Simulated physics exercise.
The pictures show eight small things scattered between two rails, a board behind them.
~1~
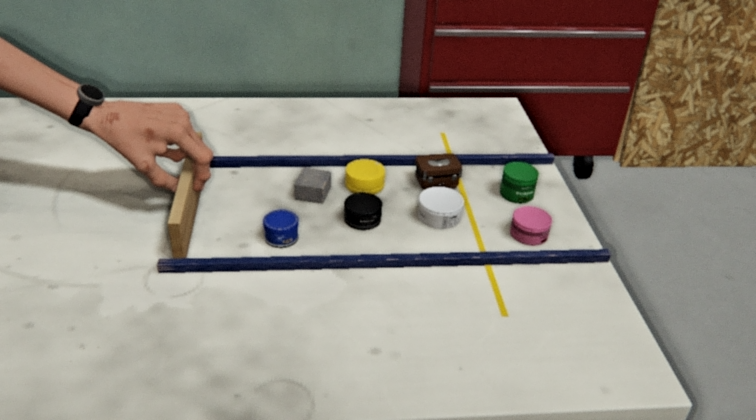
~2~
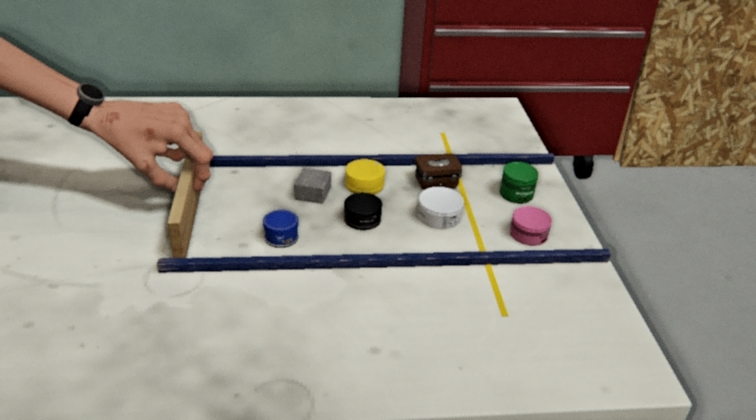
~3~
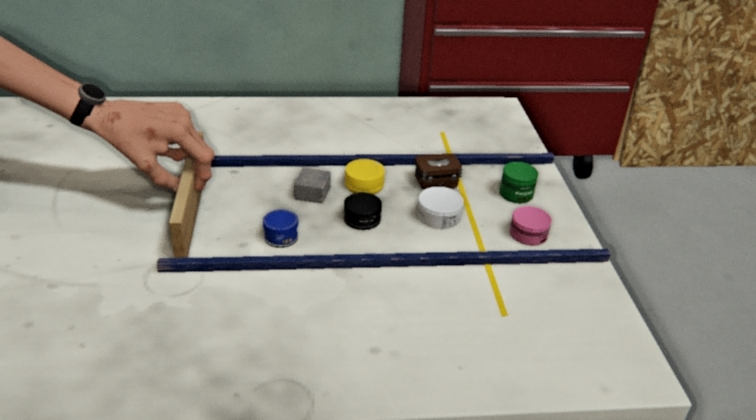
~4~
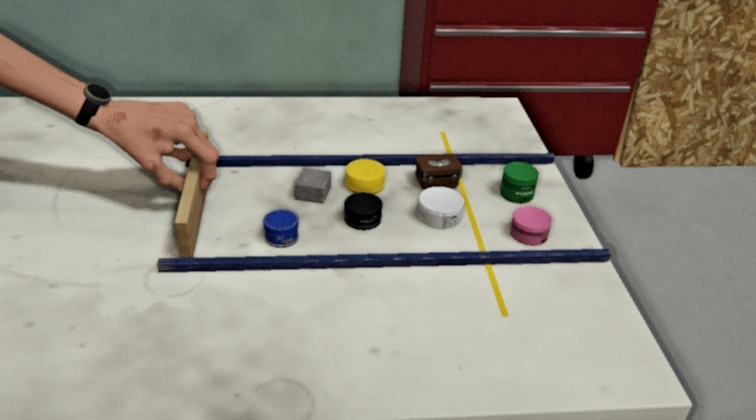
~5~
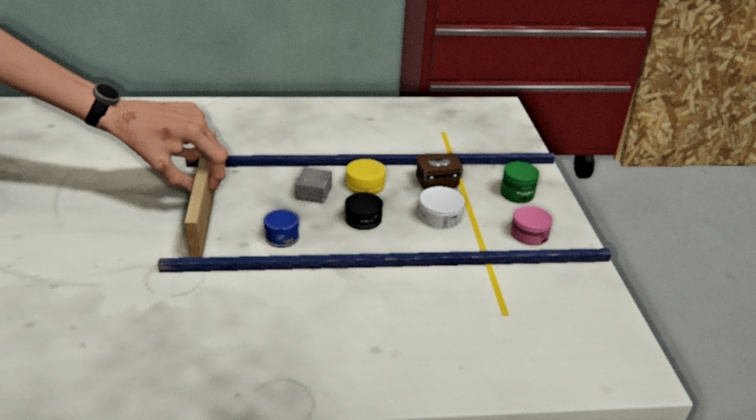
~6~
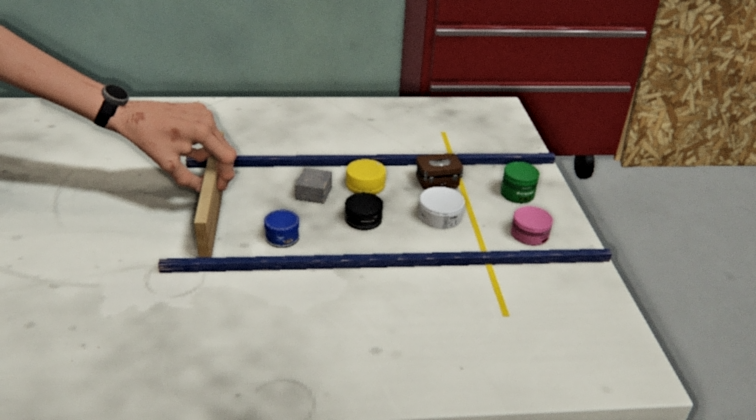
A hand slides a wooden board slightly right between two blue rails toward eight small objects.
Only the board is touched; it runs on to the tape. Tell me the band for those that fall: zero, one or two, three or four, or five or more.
As it turns out, the number that fall off is zero.
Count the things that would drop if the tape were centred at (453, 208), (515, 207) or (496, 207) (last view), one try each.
In that order 0, 1 and 0.
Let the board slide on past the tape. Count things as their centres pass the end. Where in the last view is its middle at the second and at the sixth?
At (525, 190) for the second, at (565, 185) for the sixth.
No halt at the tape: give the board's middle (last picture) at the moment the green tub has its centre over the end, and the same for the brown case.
Its middle is around (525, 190) and around (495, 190).
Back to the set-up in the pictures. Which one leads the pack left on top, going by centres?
Foremost is the brown case.
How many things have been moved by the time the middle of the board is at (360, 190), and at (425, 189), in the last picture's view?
The counts are 5 and 6.
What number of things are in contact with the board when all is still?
3 of them.
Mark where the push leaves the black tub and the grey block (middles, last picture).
About (489, 204), and the other about (477, 182).
Soon after, none off yet; green tub at rest near (520, 183); pink tub at rest near (532, 226); brown case at rest near (439, 172).
Then, none off yet; green tub at rest near (520, 183); pink tub at rest near (532, 226); brown case moved about its own width near (470, 171).
At rest, the number that fall off is zero.
